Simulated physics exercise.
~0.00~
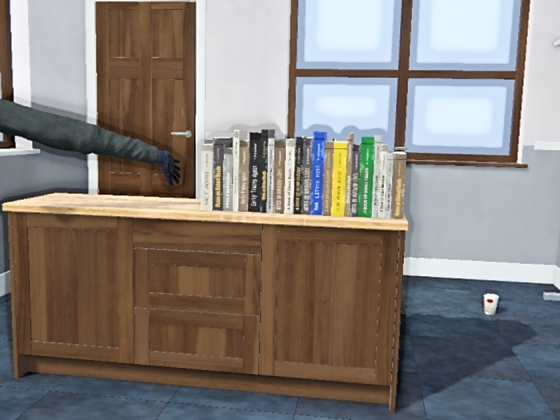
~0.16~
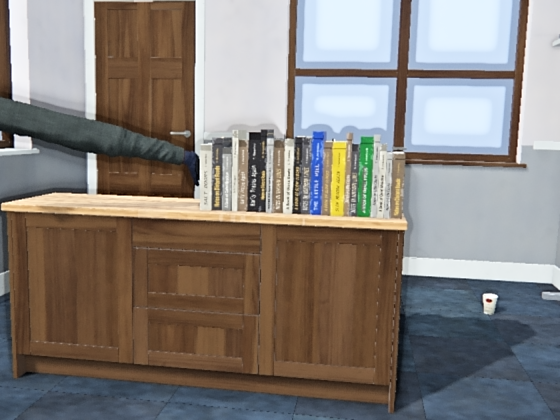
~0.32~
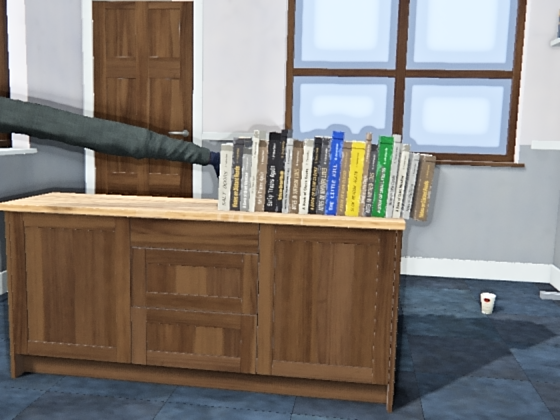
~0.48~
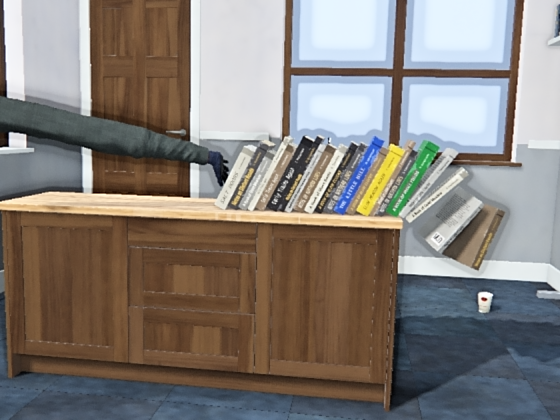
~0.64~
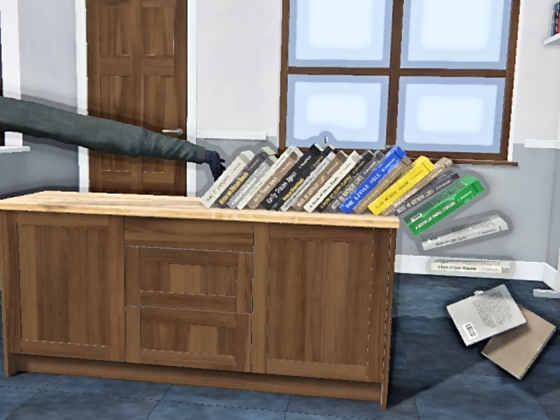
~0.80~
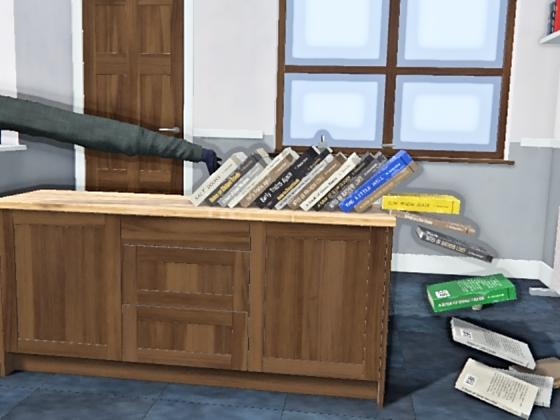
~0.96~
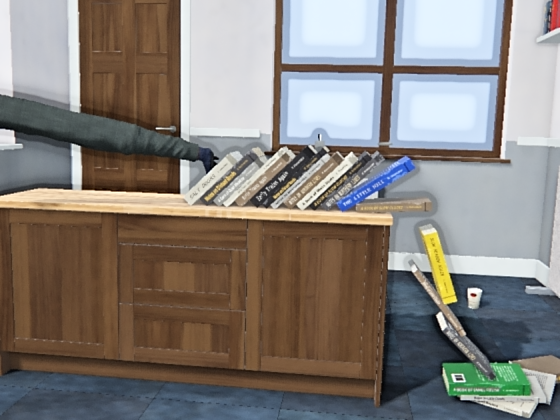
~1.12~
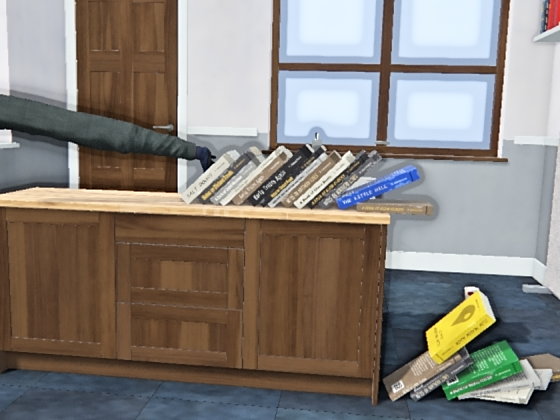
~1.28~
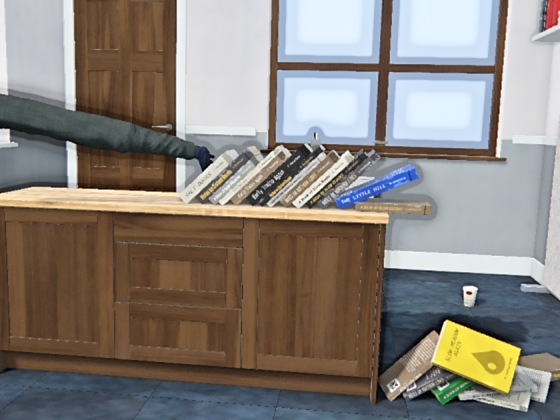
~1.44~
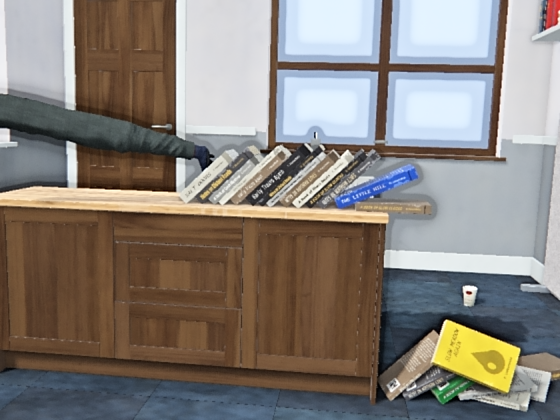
The clip shows a gloved hand pushing a row of upright books rightward along a wooden worktop until they lean over and several, including the green and yellow ones, tumble off the right edge into a pile on the floor, while the rest stay slanted on top with the blue book overhanging.
